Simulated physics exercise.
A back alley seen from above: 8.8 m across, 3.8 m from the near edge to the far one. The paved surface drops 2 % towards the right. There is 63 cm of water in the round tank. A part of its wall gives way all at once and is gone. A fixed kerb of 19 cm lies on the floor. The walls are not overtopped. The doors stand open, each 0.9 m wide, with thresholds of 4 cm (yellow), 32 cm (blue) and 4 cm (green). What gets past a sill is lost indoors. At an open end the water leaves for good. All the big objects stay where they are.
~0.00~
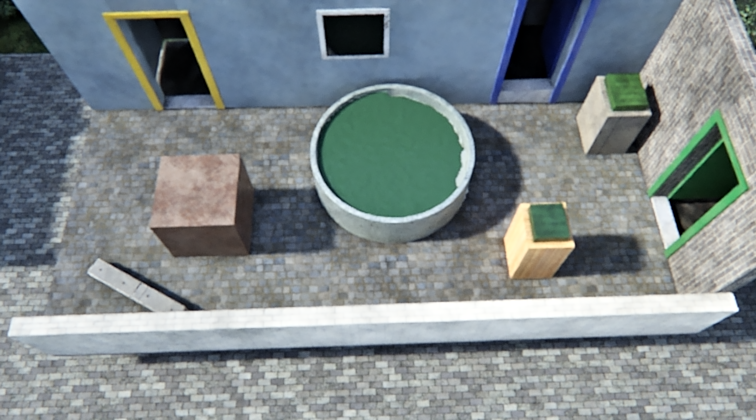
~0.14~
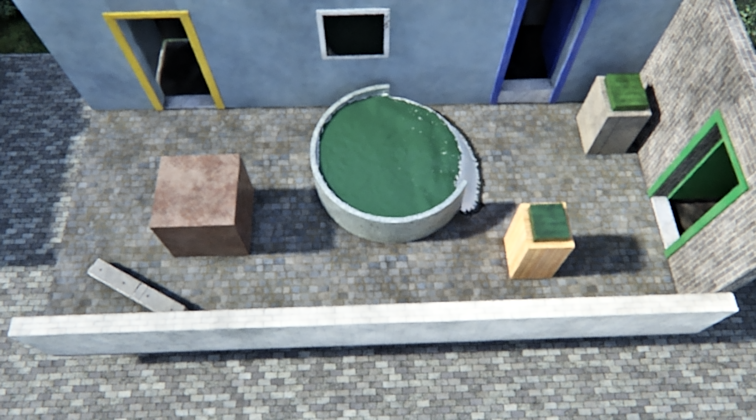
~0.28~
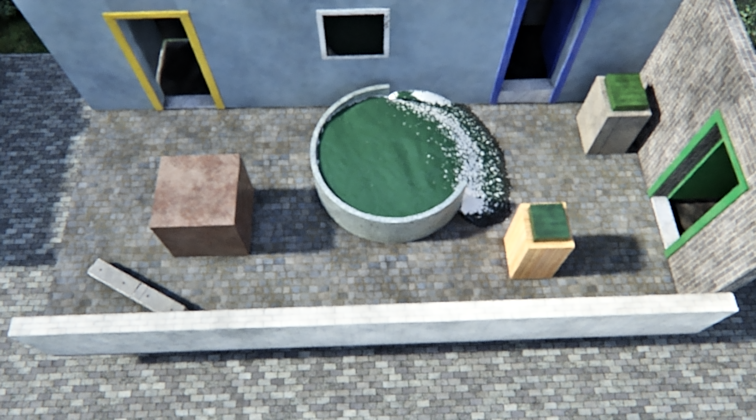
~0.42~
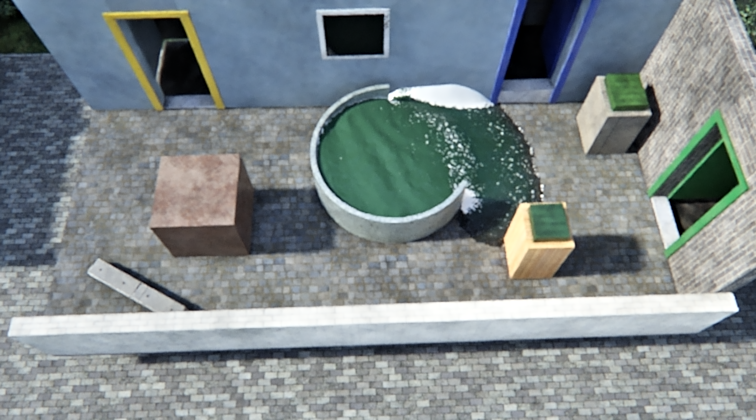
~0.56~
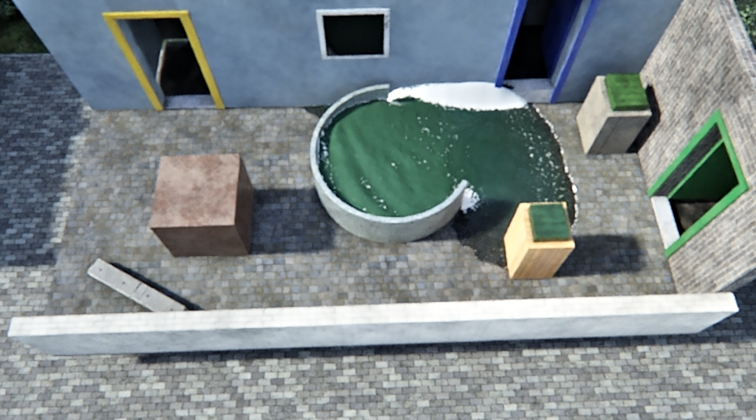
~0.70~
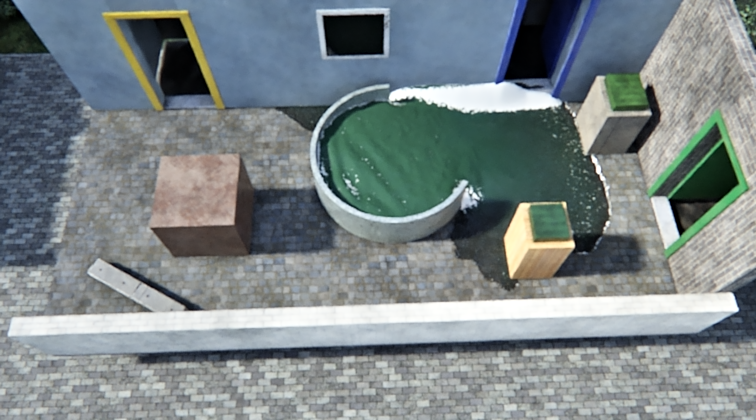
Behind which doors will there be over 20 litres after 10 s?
Door by door: At the yellow door it does not reach the limit; at the blue door it stays under the limit; at the green door it goes over the limit.
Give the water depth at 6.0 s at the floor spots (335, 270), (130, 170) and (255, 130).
In that order: 6, 1 and 1 cm.
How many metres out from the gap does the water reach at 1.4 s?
About 4.0 m.
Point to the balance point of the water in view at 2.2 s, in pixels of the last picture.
Around (495, 162).
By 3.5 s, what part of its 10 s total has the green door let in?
Some 40 per cent by then.
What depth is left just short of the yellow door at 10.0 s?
About 4.0 cm.
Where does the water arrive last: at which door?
Last comes the yellow one.
After 1.4 s water covers 35 % of the floor and is deepest (53 cm) near (573, 135); yellow door not reached, blue door 23 cm at the sill, 2 L in, green door 10 cm at the sill, 16 L in.
After 2.2 s water covers 40 % of the floor and is deepest (56 cm) near (620, 107); yellow door 2 cm at the sill, 0 L in, blue door 26 cm at the sill, 2 L in, green door 21 cm at the sill, 111 L in.
After 3.5 s water covers 50 % of the floor and is deepest (42 cm) near (664, 265); yellow door 1 cm at the sill, 0 L in, blue door 25 cm at the sill, 4 L in, green door 18 cm at the sill, 251 L in.
After 6.0 s water covers 70 % of the floor and is deepest (20 cm) near (677, 312); yellow door 1 cm at the sill, 0 L in, blue door 10 cm at the sill, 4 L in, green door 19 cm at the sill, 464 L in.
After 10.0 s water covers 85 % of the floor and is deepest (13 cm) near (660, 253); yellow door 4 cm at the sill, 0 L in, blue door 9 cm at the sill, 4 L in, green door 13 cm at the sill, 661 L in.
